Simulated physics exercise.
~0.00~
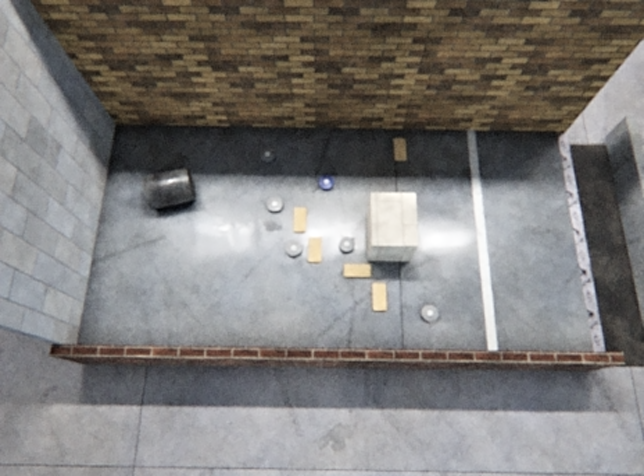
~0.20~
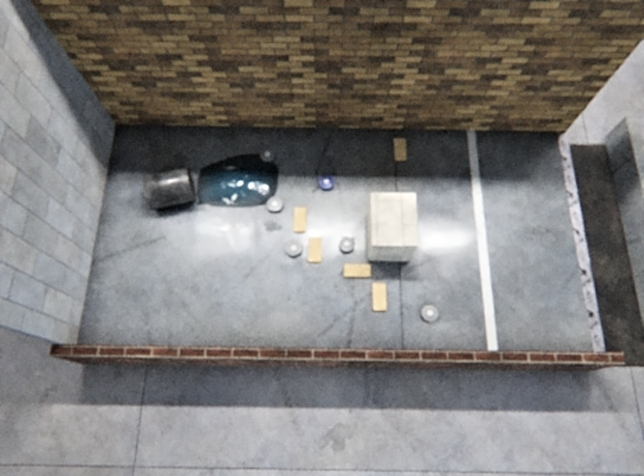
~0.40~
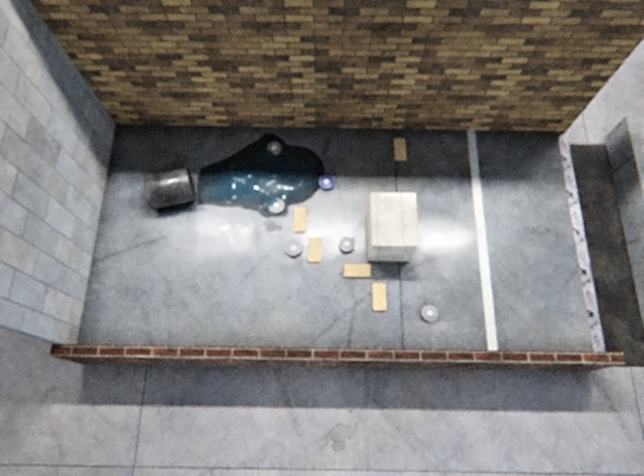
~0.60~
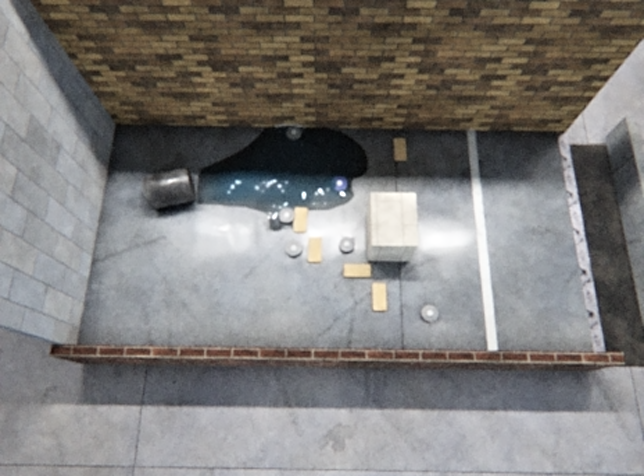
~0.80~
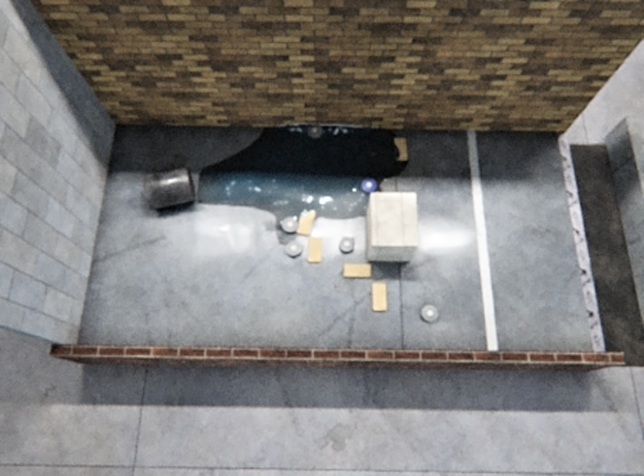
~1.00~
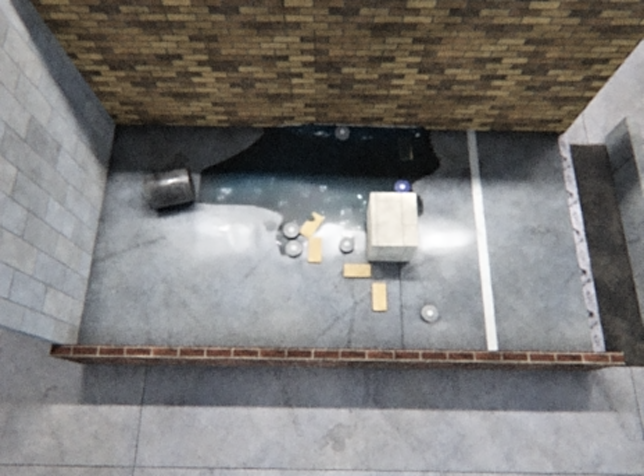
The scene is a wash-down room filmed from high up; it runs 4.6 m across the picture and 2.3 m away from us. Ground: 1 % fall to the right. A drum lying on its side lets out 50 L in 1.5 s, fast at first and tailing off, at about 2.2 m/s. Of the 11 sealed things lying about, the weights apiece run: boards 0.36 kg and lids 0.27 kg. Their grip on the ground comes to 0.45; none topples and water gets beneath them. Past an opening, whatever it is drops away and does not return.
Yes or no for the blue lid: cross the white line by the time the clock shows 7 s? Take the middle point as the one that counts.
In the end the blue lid reaches the far side.
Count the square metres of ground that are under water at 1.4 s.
Somewhere around 2.5 m2, roughly.
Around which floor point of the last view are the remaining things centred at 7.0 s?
I'd put it close to (340, 261) in the last view.
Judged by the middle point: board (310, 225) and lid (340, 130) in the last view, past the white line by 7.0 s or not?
Taking them one at a time, I'd say it doesn't, then it does.
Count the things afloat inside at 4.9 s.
It comes to 0.
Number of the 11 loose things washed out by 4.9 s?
The number I get is 3.
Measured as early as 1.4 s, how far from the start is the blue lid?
Displacement by then near 140 cm.
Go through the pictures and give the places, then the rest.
The first frame shows the blue lid at (326, 182), on the bottom; water covers 0.0 m2; 0 of 11 have shifted.
The second frame shows the blue lid at (326, 182), on the bottom; 0.3 m2 under water; 0 of 11 have shifted.
The third frame shows the blue lid at (326, 182) rests on the ground; water covers 0.7 m2; 1 of 11 have shifted.
The fourth frame shows the blue lid at (339, 184), on the bottom, 13 cm from its start; water covers 1.2 m2; 3 of 11 have shifted.
The fifth frame shows the blue lid at (369, 185) rests on the ground, 42 cm from its start; 1.6 m2 under water; 4 of 11 have shifted.
The sixth frame shows the blue lid at (402, 187) rests on the ground, 75 cm from its start; water covers 1.9 m2; 5 of 11 have shifted.
After 1.4 s the blue lid is near (470, 190), 1.4 m from its start, aground; 0 of 11 are over the mark; 2 afloat.
After 3.1 s the blue lid has gone out; 3 of 11 are over the mark; 0 afloat.
After 4.9 s the blue lid has gone out; 3 of 11 are over the mark; 0 afloat.
After 7.0 s the blue lid has gone out; 3 of 11 are over the mark; 0 afloat.
